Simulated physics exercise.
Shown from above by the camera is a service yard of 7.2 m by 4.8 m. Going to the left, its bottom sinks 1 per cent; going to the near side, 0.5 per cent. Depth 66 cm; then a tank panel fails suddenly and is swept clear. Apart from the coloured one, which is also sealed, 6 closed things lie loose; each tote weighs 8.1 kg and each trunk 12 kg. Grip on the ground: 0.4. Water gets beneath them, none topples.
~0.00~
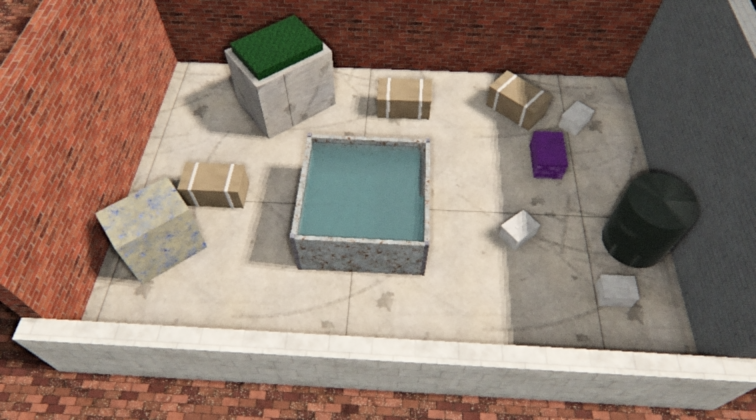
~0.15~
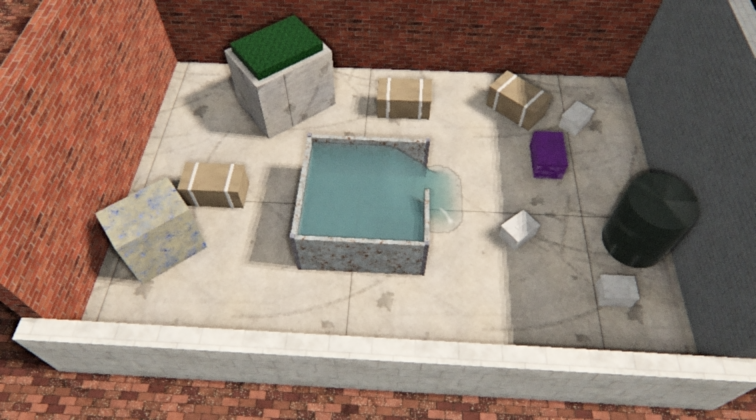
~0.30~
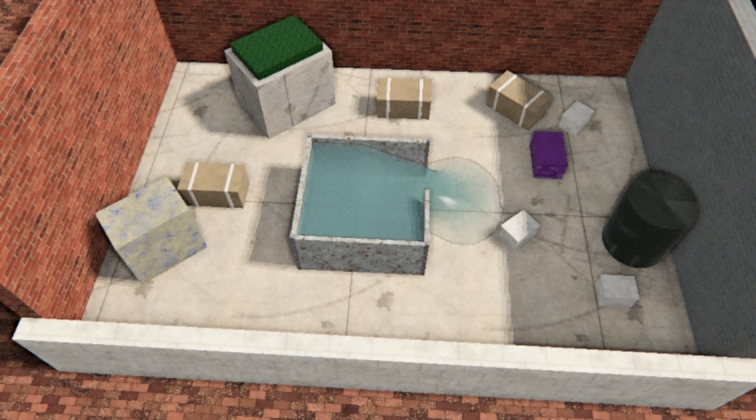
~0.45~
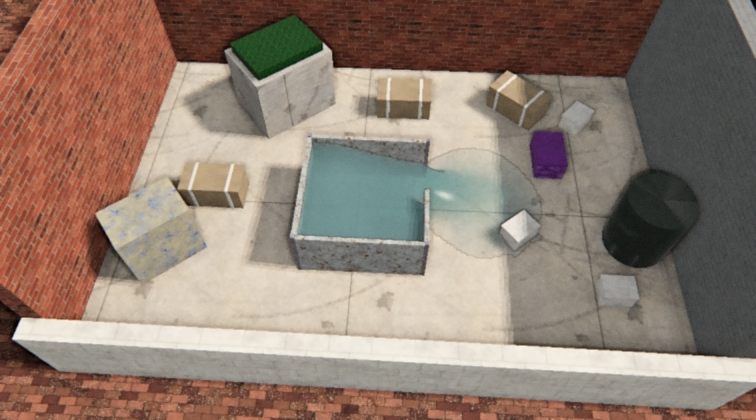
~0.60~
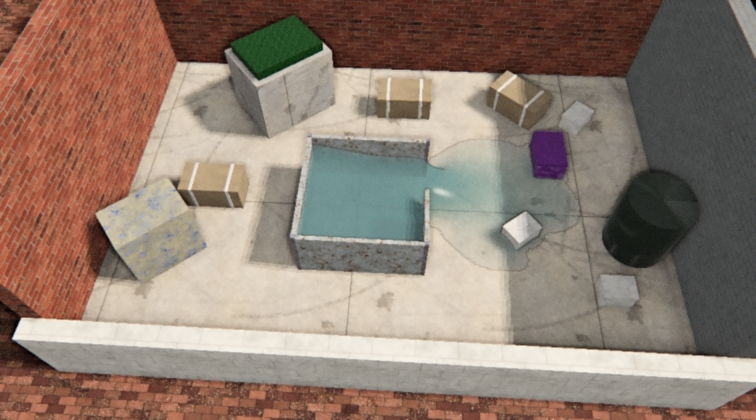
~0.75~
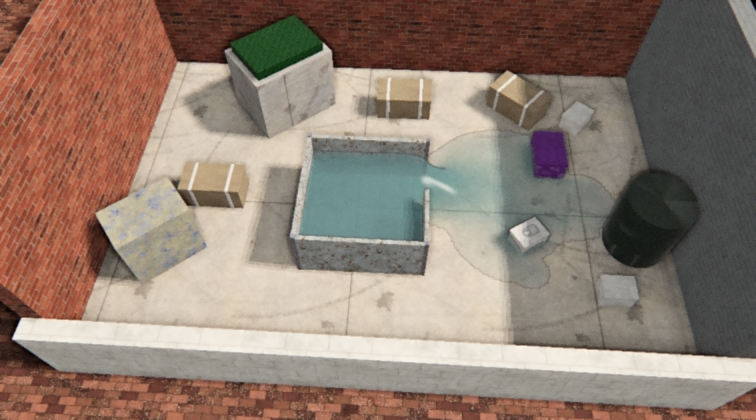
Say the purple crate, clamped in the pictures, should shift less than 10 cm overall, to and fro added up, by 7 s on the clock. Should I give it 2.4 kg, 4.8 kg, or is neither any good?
I would pick neither.
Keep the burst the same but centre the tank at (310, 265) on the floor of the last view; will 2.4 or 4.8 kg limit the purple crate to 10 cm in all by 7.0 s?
Then neither load is enough.
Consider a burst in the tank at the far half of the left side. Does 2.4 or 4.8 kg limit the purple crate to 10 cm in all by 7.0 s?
Then even the small mass works.
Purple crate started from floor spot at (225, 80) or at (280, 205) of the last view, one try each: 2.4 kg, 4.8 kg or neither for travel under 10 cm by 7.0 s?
First spot: No mass works; second spot: Light mass works.
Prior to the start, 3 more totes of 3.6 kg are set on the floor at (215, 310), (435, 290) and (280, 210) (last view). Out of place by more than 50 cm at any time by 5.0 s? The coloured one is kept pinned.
Going through them in that order, the answers are not too far, not too far and not too far.
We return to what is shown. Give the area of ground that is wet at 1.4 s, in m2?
Flooded: Near 12.0 m2.
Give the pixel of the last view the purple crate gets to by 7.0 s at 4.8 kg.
Position estimate: Around (603, 122).
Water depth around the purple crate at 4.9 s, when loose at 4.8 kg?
Around 11 cm.
After 1.4 s the purple crate would be 119 cm from its start with 2.4 kg and 120 cm from its start with 4.8 kg; 5 cm of water round it then.
After 3.1 s the purple crate would be 118 cm from its start with 2.4 kg and 117 cm from its start with 4.8 kg; 16 cm of water round it then.
After 4.9 s the purple crate would be 64 cm from its start with 2.4 kg and 91 cm from its start with 4.8 kg; 11 cm of water round it then.
After 7.0 s the purple crate would be 125 cm from its start with 2.4 kg and 90 cm from its start with 4.8 kg; 8 cm of water round it then.
